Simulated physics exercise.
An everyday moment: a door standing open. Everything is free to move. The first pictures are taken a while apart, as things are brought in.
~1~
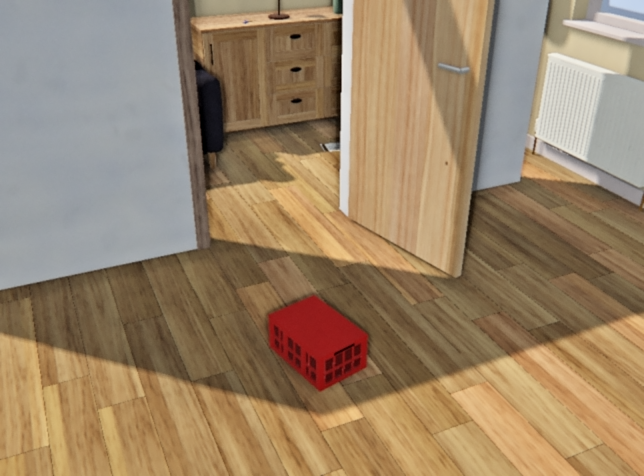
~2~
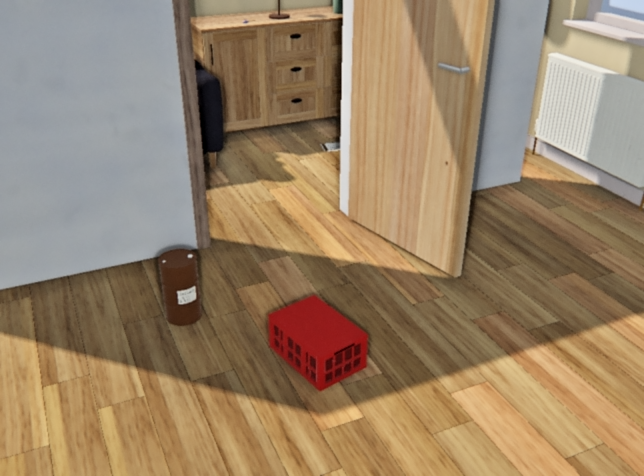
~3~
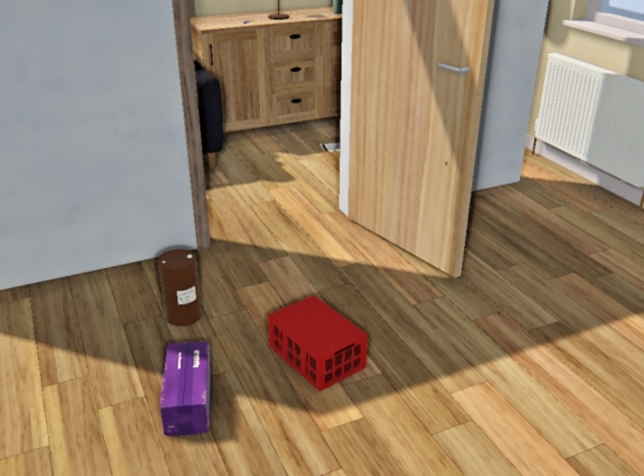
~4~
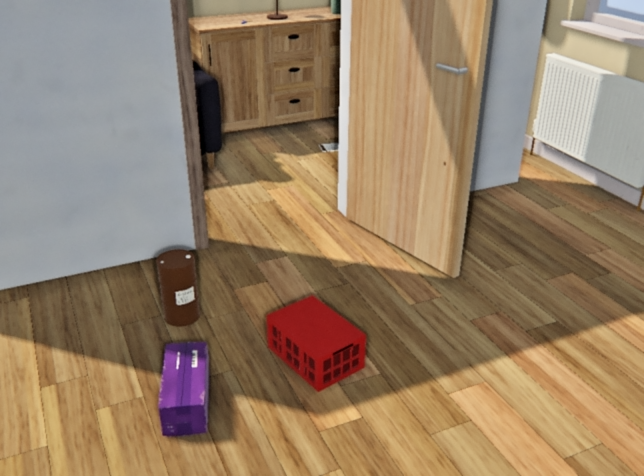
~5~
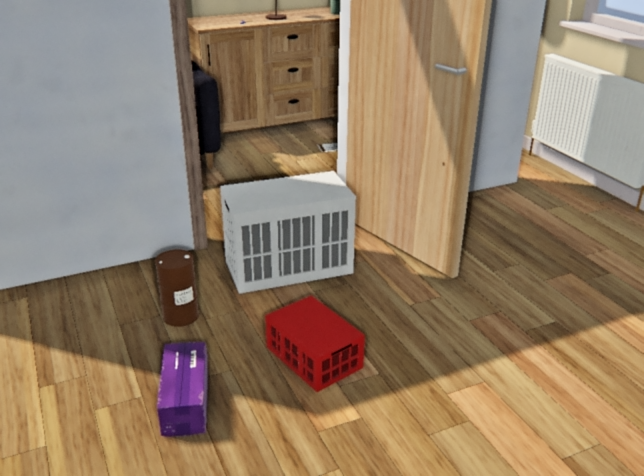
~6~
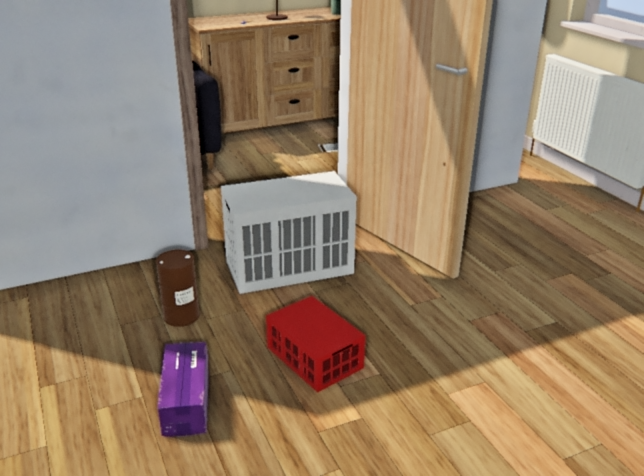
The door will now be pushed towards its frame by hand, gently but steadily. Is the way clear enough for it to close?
In the end the door stops short.
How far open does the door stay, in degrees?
About 65°.
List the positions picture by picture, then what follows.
The first frame shows door wide open and still; red crate (317, 341).
The second frame shows door wide open and still; red crate (317, 341).
The third frame shows door wide open and still; brown canister (181, 288); purple parcel (187, 386).
The fourth frame shows door wide open and still; red crate (315, 341); brown canister (179, 288).
The fifth frame shows door wide open and still; purple parcel (185, 387); red crate (314, 342).
The sixth frame shows door wide open and still; white chest (289, 231); brown canister (178, 288).
Then, 0.30 s past the last view, door at 96°.
Then, 0.50 s past the last view, door at 81°.
Then, 0.70 s past the last view, door at 67°.
Finally, door at 66°; all 4 still in place. Final places as the last picture's camera would see them, white chest near (284, 230).
